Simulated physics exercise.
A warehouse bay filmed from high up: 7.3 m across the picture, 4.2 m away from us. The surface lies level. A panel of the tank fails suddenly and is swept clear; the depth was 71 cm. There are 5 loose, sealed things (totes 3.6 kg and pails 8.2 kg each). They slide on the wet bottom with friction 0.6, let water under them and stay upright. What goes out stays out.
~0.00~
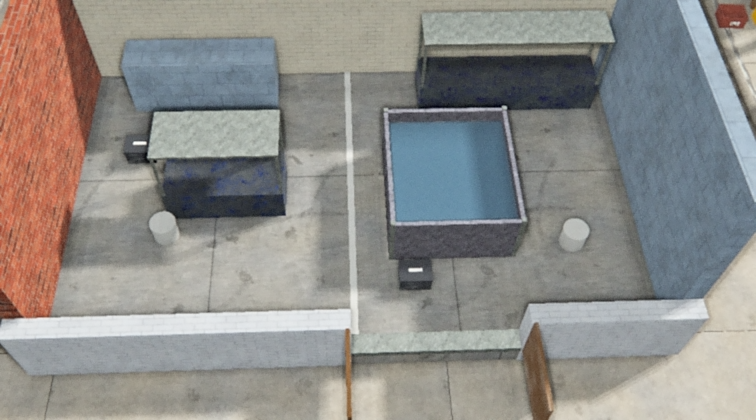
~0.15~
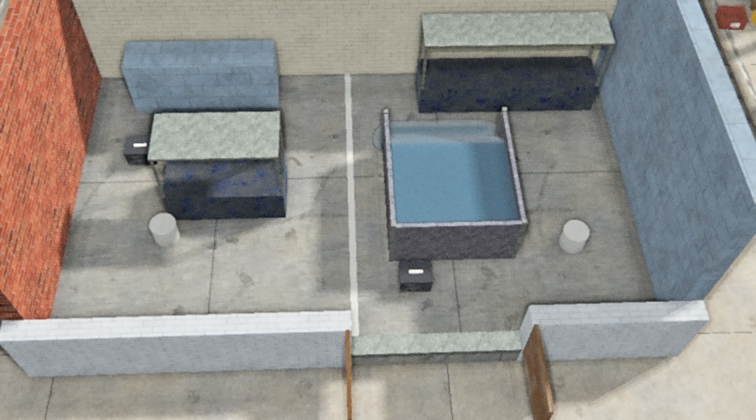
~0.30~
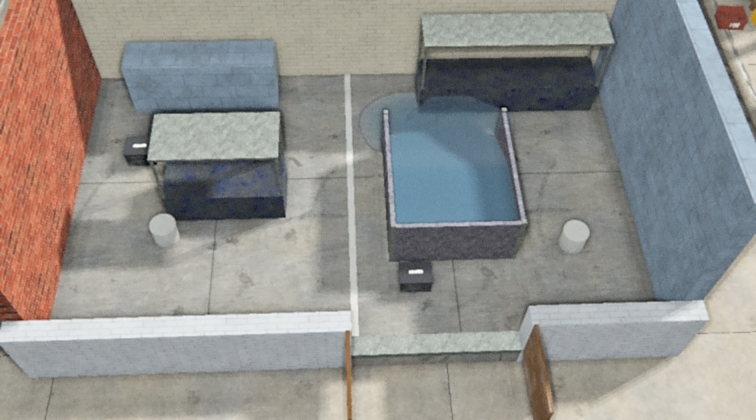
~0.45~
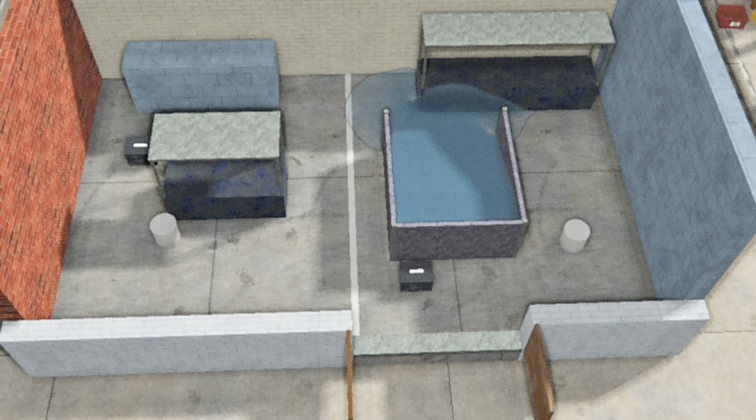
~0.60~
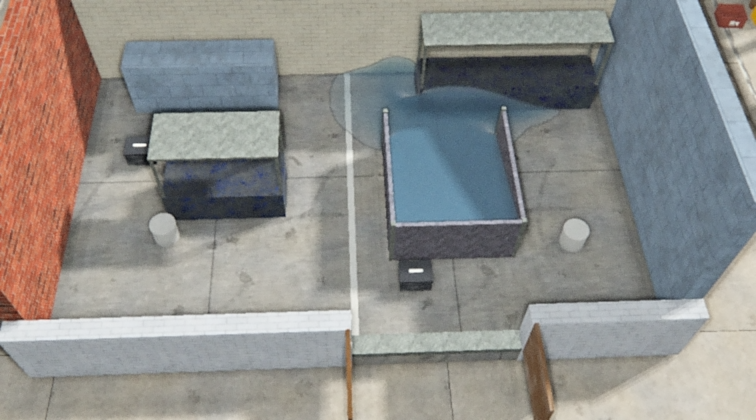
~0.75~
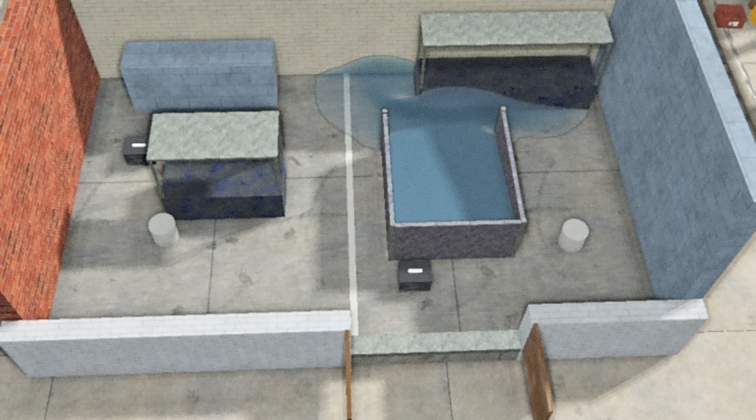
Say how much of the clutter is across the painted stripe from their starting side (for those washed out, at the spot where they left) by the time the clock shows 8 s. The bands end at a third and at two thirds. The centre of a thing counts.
That comes to less than a third.
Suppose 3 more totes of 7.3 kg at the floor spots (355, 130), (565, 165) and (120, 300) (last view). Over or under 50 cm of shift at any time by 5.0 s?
In turn: Over, more, less.
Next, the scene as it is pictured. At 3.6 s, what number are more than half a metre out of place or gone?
2 of them.
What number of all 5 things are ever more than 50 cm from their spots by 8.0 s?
That makes 3.
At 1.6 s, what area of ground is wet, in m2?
Some 9.5 m2.
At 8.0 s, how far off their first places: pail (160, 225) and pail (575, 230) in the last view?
In turn: 10 cm, 20 cm.
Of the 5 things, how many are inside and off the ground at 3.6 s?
1 of them.
After 1.6 s 0 of 5 are over the mark; 0 afloat.
After 3.6 s 0 of 5 are over the mark; 1 afloat.
After 5.6 s 1 of 5 are over the mark; 1 afloat.
After 8.0 s 1 of 5 are over the mark; 2 afloat.
